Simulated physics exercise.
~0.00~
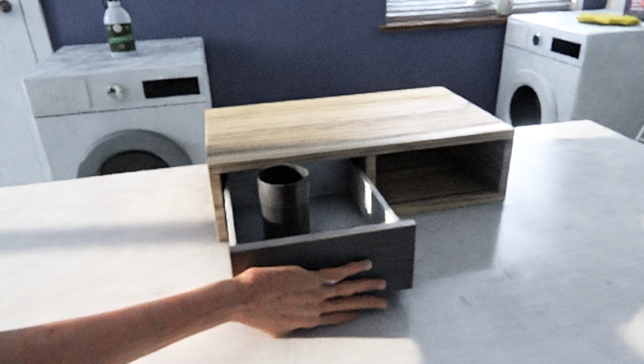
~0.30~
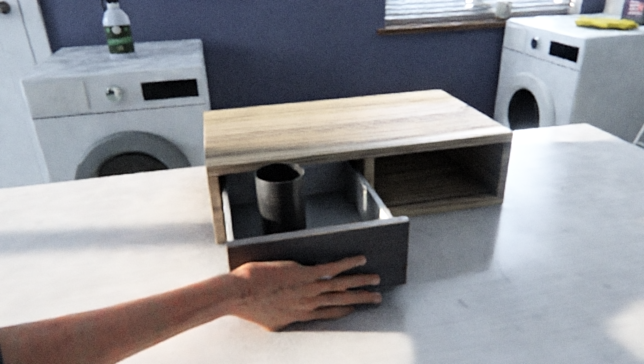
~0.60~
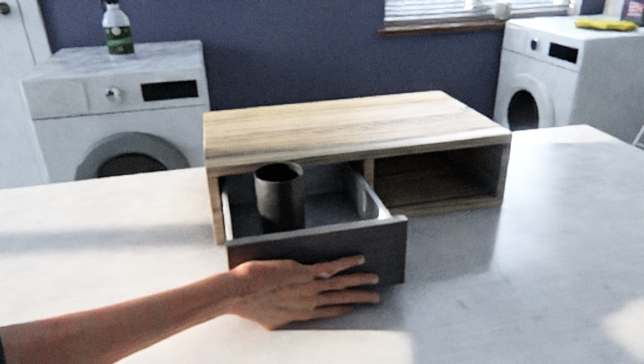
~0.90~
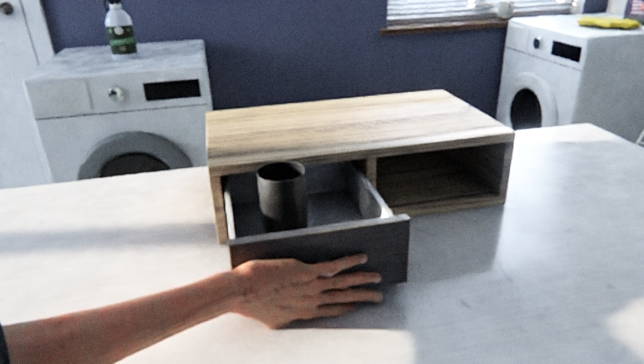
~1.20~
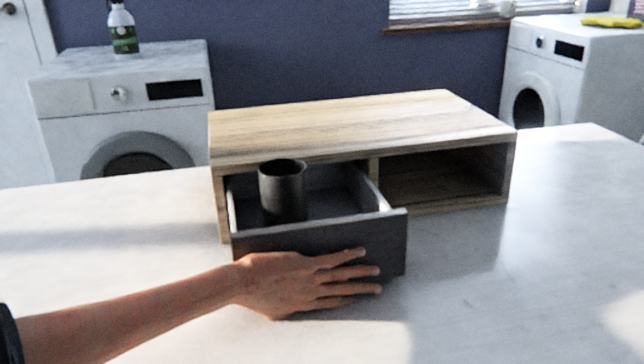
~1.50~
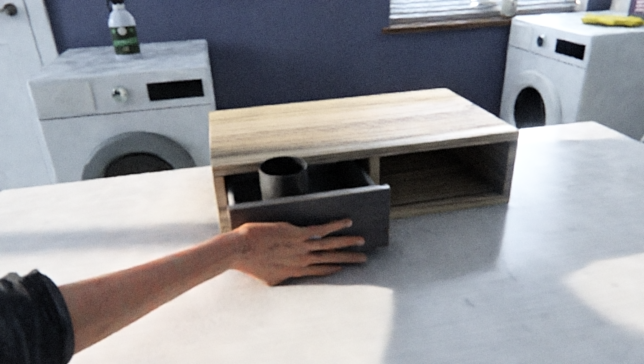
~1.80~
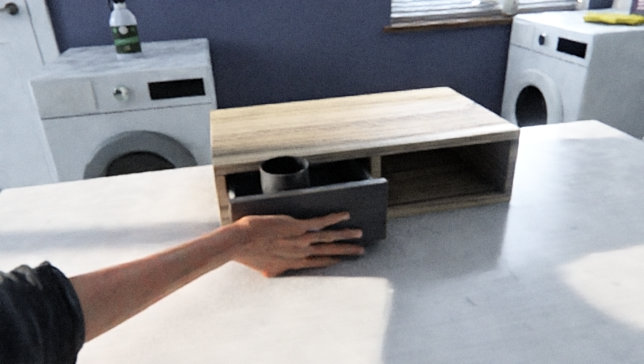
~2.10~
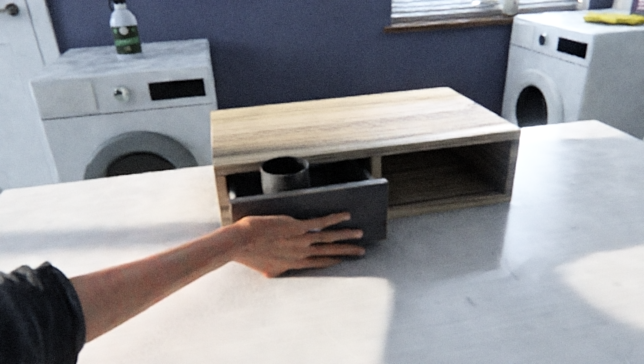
Hand pushing a dark drawer holding an upright black cup into a low wooden cabinet, the drawer stopping partway and staying ajar.
